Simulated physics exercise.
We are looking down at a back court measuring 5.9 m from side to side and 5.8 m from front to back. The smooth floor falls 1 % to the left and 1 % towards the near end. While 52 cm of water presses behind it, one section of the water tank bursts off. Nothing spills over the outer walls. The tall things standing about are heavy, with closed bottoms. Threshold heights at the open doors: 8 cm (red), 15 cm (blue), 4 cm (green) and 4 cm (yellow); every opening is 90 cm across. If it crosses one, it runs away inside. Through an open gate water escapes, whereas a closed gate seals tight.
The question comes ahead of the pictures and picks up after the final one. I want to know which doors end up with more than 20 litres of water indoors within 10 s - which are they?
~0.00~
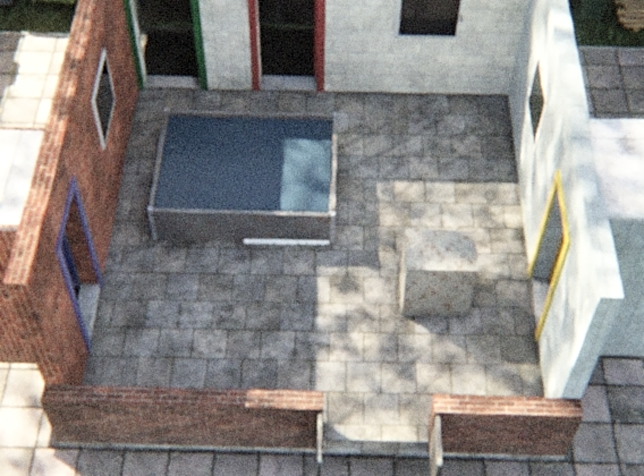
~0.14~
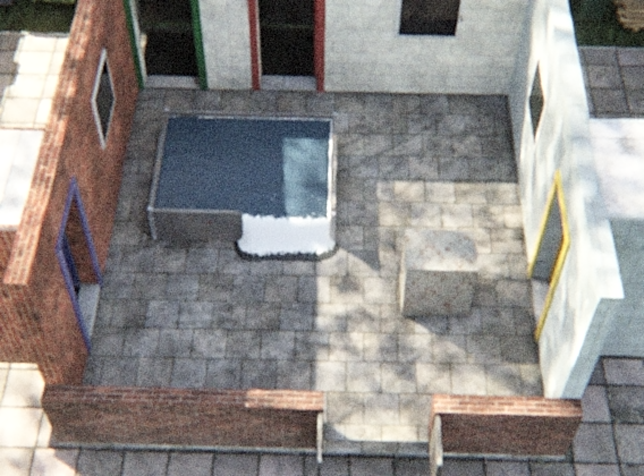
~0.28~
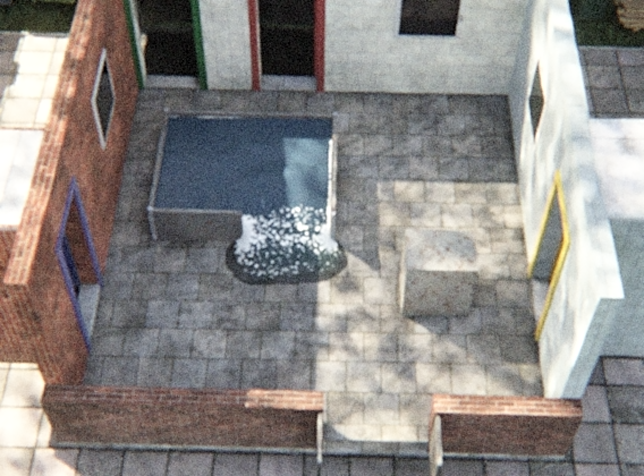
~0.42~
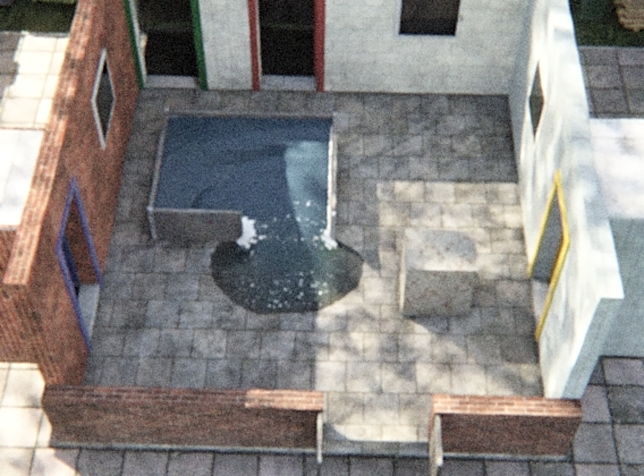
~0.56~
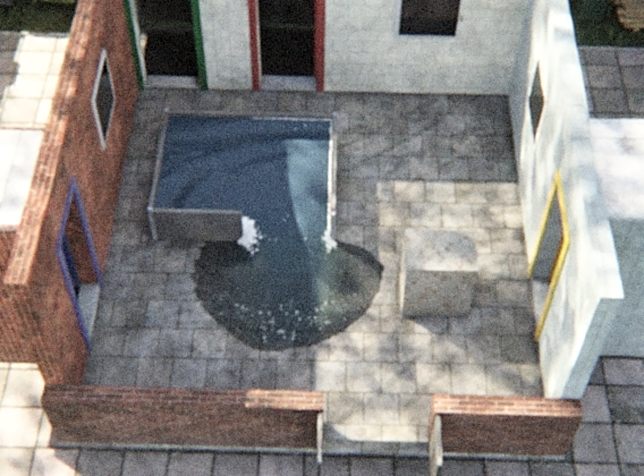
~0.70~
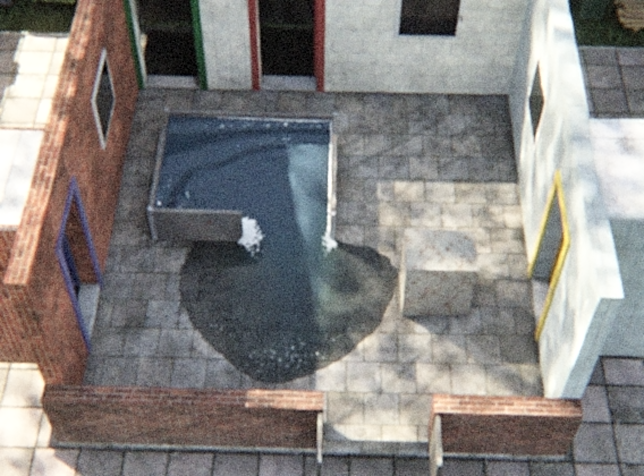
The red door: That much or less; the blue door: That much or less; the green door: More than that; the yellow door: That much or less.
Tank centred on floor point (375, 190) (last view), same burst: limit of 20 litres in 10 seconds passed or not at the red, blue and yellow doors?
Well, red ends up inside the mark, blue ends up inside the mark and yellow ends up beyond the mark.
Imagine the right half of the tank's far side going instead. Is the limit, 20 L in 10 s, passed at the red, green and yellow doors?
Door by door - red: Out of bounds, green: Out of bounds, yellow: Within bounds.
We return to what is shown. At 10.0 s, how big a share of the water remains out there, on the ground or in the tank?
Some 66 out of every hundred parts.
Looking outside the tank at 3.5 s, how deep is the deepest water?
It tops out at some 26 cm.
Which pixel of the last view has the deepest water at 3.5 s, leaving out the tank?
In the final picture, near (78, 416).
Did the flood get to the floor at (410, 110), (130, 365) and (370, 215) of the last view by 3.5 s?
Listed in sequence, the spots are bone dry, drenched and bone dry.
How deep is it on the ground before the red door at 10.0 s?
It's some 1.5 centimetres deep.
After 1.4 s water covers 30 % of the floor and is deepest (30 cm) near (301, 248); red door not reached, blue door not reached, green door not reached, yellow door not reached.
After 2.2 s water covers 35 % of the floor and is deepest (28 cm) near (78, 416); red door not reached, blue door not reached, green door not reached, yellow door not reached.
After 3.5 s water covers 45 % of the floor and is deepest (26 cm) near (78, 416); red door not reached, blue door 10 cm at the sill, 0 L in, green door not reached, yellow door 2 cm at the sill, 0 L in.
After 6.0 s water covers 65 % of the floor and is deepest (16 cm) near (78, 416); red door not reached, blue door 10 cm at the sill, 0 L in, green door 8 cm at the sill, 3 L in, yellow door 3 cm at the sill, 0 L in.
After 10.0 s water covers 90 % of the floor and is deepest (12 cm) near (78, 416); red door 1 cm at the sill, 0 L in, blue door 8 cm at the sill, 0 L in, green door 7 cm at the sill, 51 L in, yellow door 3 cm at the sill, 0 L in.
